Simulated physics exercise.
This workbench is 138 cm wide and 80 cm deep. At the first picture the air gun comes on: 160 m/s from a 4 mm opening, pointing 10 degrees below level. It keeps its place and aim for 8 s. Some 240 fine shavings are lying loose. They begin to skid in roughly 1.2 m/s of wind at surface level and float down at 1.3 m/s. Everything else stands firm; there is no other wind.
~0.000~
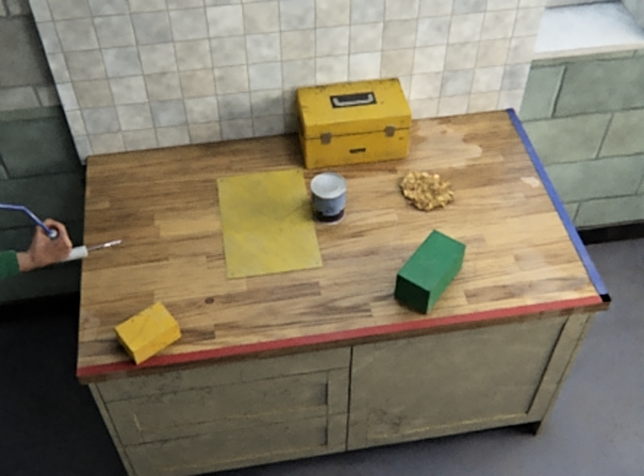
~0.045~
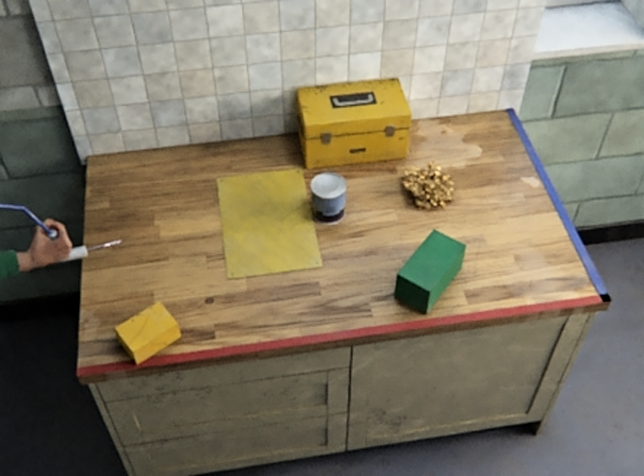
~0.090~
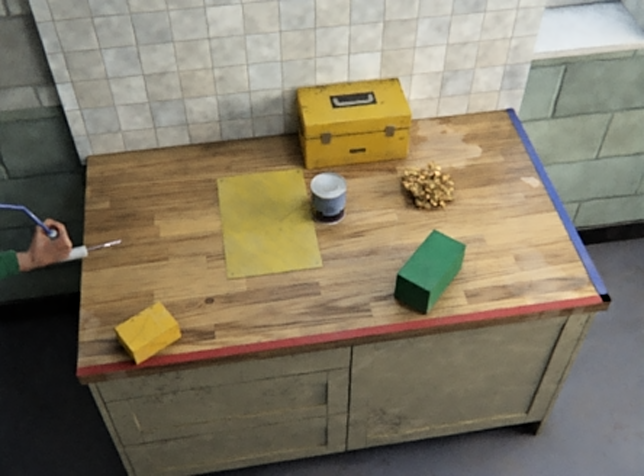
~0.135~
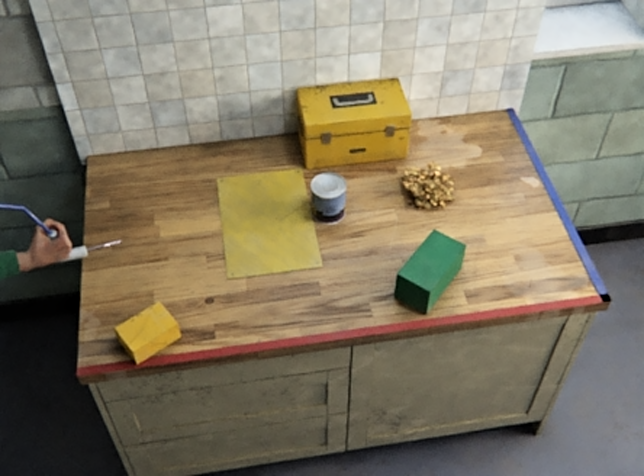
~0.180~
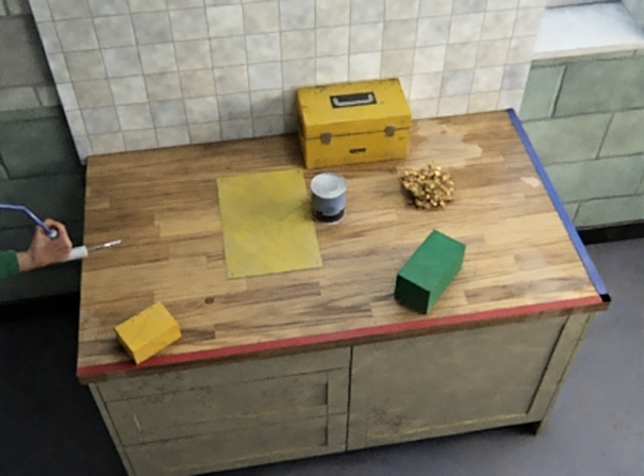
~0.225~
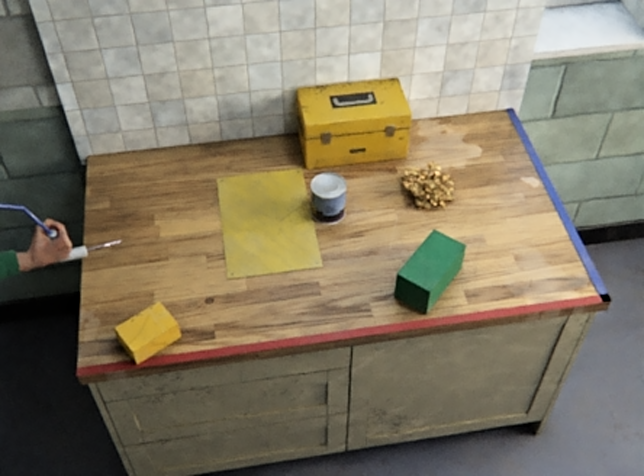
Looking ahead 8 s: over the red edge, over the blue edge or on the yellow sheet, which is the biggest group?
The blue one.
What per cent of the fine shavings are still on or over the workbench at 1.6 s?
Some 80 per cent.
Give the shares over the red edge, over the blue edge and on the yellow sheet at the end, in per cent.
Roughly 0 % red, 40 % blue, 0 % yellow.
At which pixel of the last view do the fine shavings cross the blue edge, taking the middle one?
At about (536, 153).
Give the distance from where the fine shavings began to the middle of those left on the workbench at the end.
Roughly 5 cm.
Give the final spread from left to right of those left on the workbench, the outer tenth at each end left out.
About 10 cm.
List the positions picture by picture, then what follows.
In the first frame, the middle of the fine shavings is near (426, 192), none has stirred yet and the mouth of the air gun is at (121, 242).
In the second frame, the middle of the fine shavings is near (426, 184), none has stirred yet, the blue edge is centred on (557, 194), the red edge is centred on (354, 338) and the yellow sheet is centred on (267, 221).
In the third frame, the middle of the fine shavings is near (426, 184), none has stirred yet, the top of a toolbox is at (353, 100) and the top of a tin is at (329, 185).
In the fourth frame, the middle of the fine shavings is near (426, 184) and none has stirred yet.
In the fifth frame, the middle of the fine shavings is near (426, 184) and none has stirred yet.
In the sixth frame, the middle of the fine shavings is near (426, 184) and none has stirred yet.
After 1.6 s, 72 % are on the move or not yet settled, 18 % are over the blue edge, 0 % over the red edge and 0 % on the yellow sheet; the middle of those still in play is near (429, 186).
After 2.6 s, 58 % are on the move or not yet settled, 28 % are over the blue edge, 0 % over the red edge and 0 % on the yellow sheet; the middle of those still in play is near (428, 191).
After 4.4 s, 45 % are on the move or not yet settled, 36 % are over the blue edge, 0 % over the red edge and 0 % on the yellow sheet; the middle of those still in play is near (428, 191).
After 8.0 s, at the end, 42 % are over the blue edge, 0 % over the red edge and 0 % on the yellow sheet; the middle of those still in play is near (428, 193).
